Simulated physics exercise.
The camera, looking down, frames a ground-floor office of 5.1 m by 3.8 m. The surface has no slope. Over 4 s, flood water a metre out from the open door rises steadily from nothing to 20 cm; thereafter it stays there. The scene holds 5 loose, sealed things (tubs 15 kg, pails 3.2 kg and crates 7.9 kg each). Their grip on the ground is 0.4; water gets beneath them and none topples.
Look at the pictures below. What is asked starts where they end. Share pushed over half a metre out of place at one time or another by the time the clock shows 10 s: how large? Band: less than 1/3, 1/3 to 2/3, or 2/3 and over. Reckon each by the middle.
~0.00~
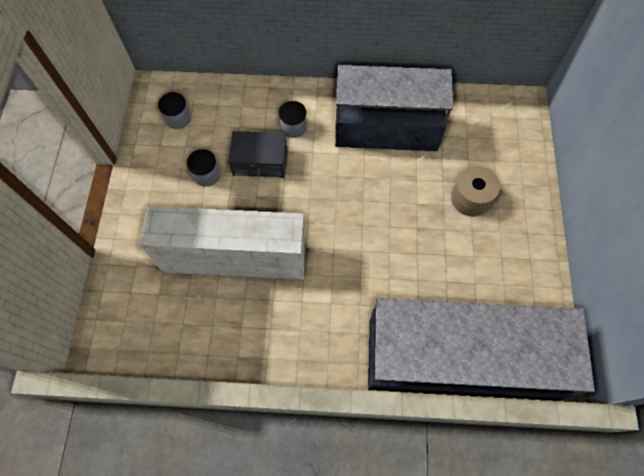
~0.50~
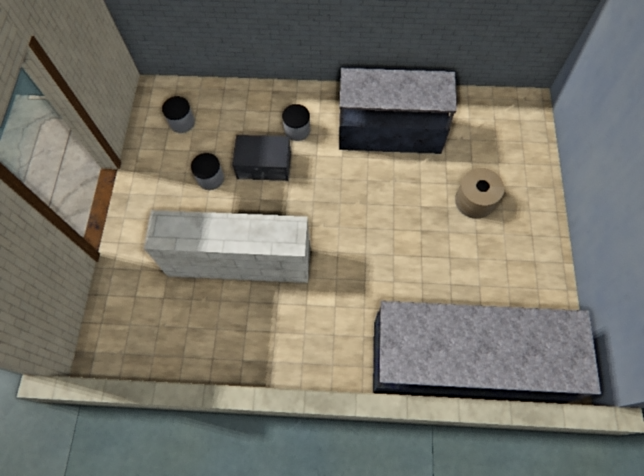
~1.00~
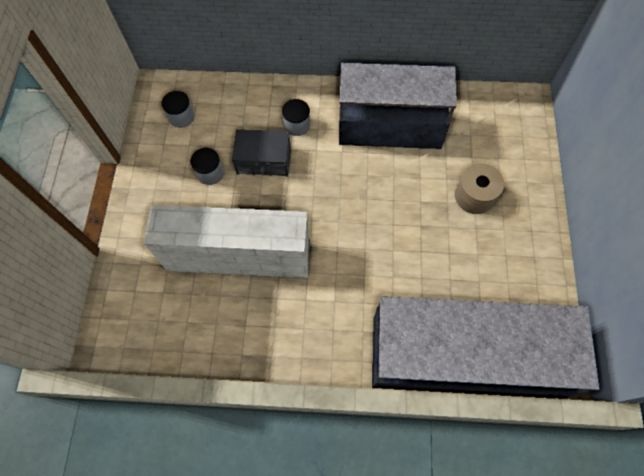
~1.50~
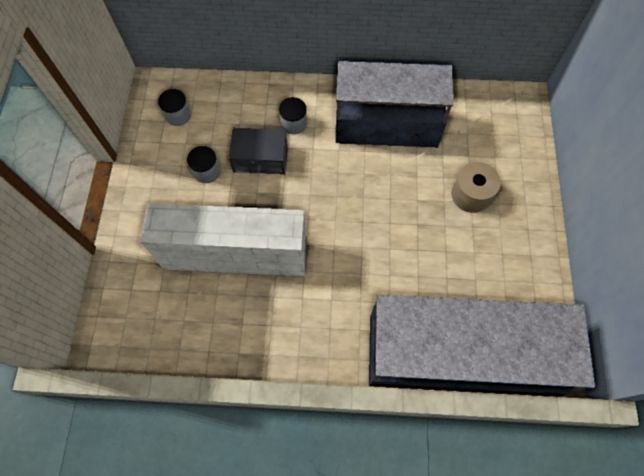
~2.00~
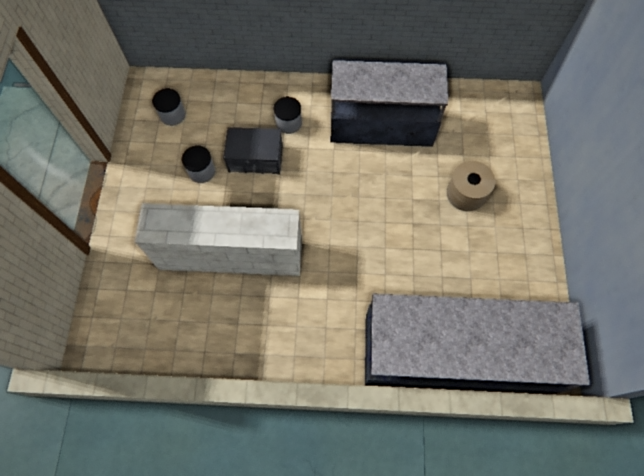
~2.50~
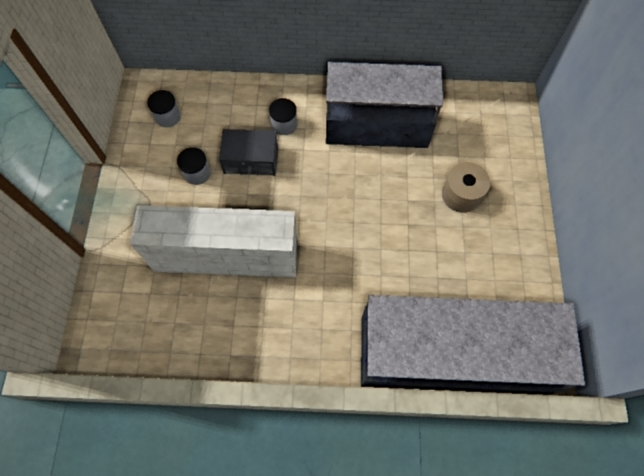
My guess is it lands in the middle band.
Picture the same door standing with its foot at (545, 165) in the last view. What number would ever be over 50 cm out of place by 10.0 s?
That would give 4.
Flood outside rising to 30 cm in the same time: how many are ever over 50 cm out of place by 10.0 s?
You'd get 4 in that case.
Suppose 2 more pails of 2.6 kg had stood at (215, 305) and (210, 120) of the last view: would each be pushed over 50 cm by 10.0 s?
Note: Item 1 stays inside the limit; item 2 exceeds the limit.
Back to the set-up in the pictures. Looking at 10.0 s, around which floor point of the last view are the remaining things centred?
(320, 118).
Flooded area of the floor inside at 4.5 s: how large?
5.5 m2.
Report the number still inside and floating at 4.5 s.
It comes to 1.
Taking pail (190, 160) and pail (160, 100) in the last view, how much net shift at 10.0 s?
Net displacement, in order: 120 cm; 0 cm.
After 3.5 s 0 of 5 are over 50 cm from their spots; 0 afloat.
After 4.5 s 0 of 5 are over 50 cm from their spots; 1 afloat.
After 7.0 s 3 of 5 are over 50 cm from their spots; 3 afloat.
After 10.0 s 3 of 5 are over 50 cm from their spots, and 3 have been at some point; 3 afloat.
